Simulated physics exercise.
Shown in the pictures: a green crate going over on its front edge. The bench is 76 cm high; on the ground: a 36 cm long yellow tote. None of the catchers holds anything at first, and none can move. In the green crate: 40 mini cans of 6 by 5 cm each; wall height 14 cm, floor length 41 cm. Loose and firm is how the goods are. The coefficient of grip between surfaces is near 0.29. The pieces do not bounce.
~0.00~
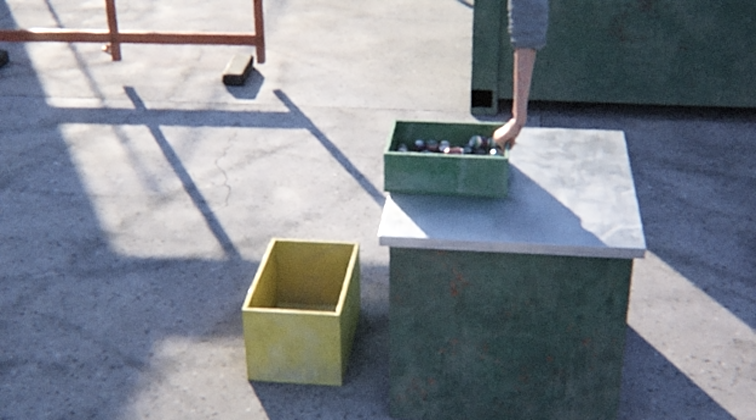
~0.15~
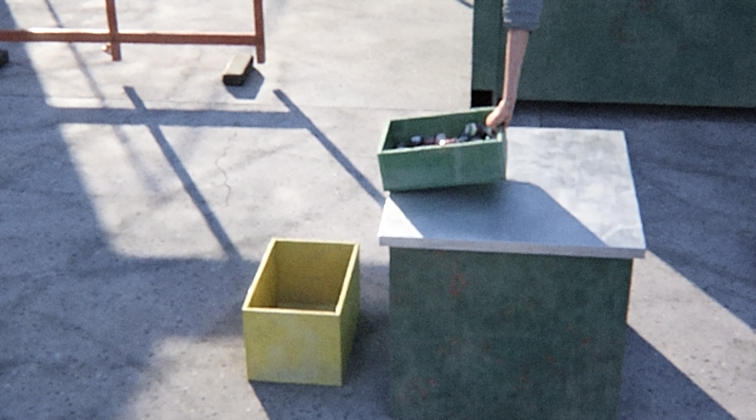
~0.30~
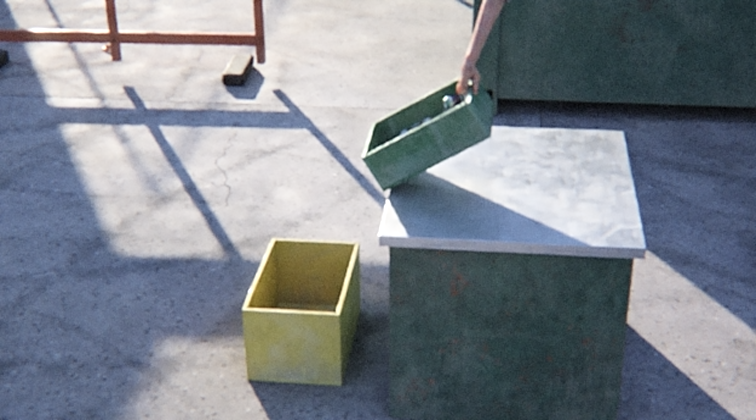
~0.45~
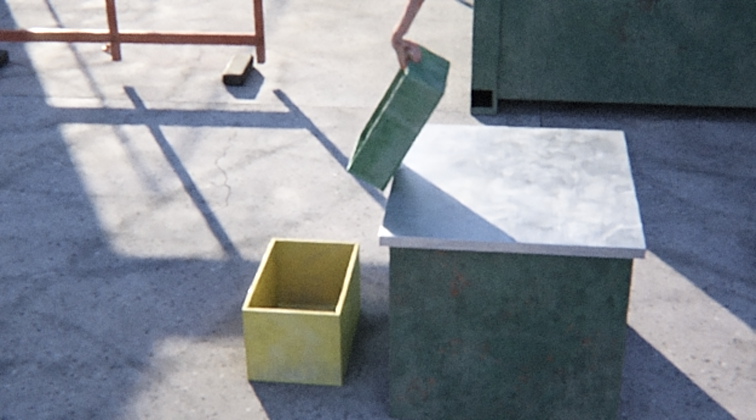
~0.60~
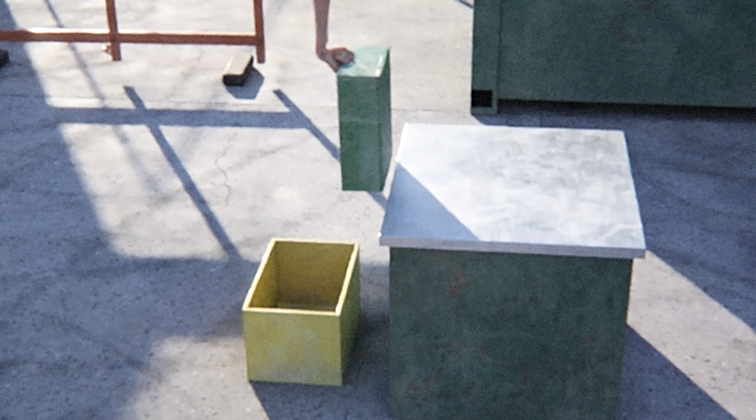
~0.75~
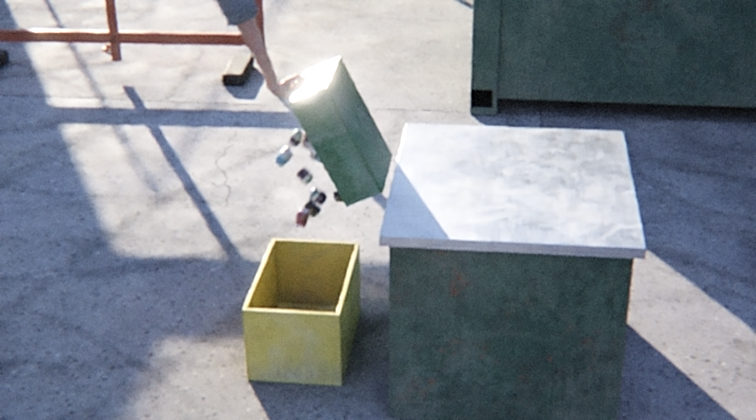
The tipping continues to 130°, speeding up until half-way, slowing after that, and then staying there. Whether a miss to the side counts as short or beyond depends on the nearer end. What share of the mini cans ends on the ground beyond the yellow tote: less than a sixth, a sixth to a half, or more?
Look for somewhere from a sixth to half of the load on the ground past the yellow tote.
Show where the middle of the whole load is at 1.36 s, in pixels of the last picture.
Look near pixel (286, 330).
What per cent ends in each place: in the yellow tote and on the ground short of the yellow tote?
70 and 0 %.
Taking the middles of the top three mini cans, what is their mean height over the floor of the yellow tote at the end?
It comes to close to 5 centimetres.
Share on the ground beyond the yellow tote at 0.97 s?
Roughly 0 percent.
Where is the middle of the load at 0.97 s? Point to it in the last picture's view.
I'd put the middle close to (288, 263) in the last view.
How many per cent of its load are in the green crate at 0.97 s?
Some 0 per cent.
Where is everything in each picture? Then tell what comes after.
In the first picture (places track the rim corner closest to us here), green crate (505, 158); yellow tote (336, 314); tipped 0°; all still inside.
In the second picture, green crate (498, 140); tipped 9°.
In the third picture, green crate (466, 103); tipped 31°.
In the fourth picture, green crate (405, 74); tipped 61°.
In the fifth picture, green crate (336, 79); tipped 91°.
In the sixth picture, green crate (291, 106); yellow tote (336, 314); tipped 116°; 10 out, the lowest can at (312, 208).
After 0.85 s, tilt 127°; 8 still in the green crate, 2 in the yellow tote and 30 in the air.
After 0.97 s, tilt 130°; 1 still in the green crate, 9 in the yellow tote, 1 on the ground beyond the yellow tote and 29 in the air.
After 1.14 s, tilt 130°; 27 in the yellow tote, 11 on the ground beyond the yellow tote and 2 in the air.
When it is over (at 1.36 s), 29 in the yellow tote and 11 on the ground beyond the yellow tote. Asked share, 11 of 40, 28 per cent.
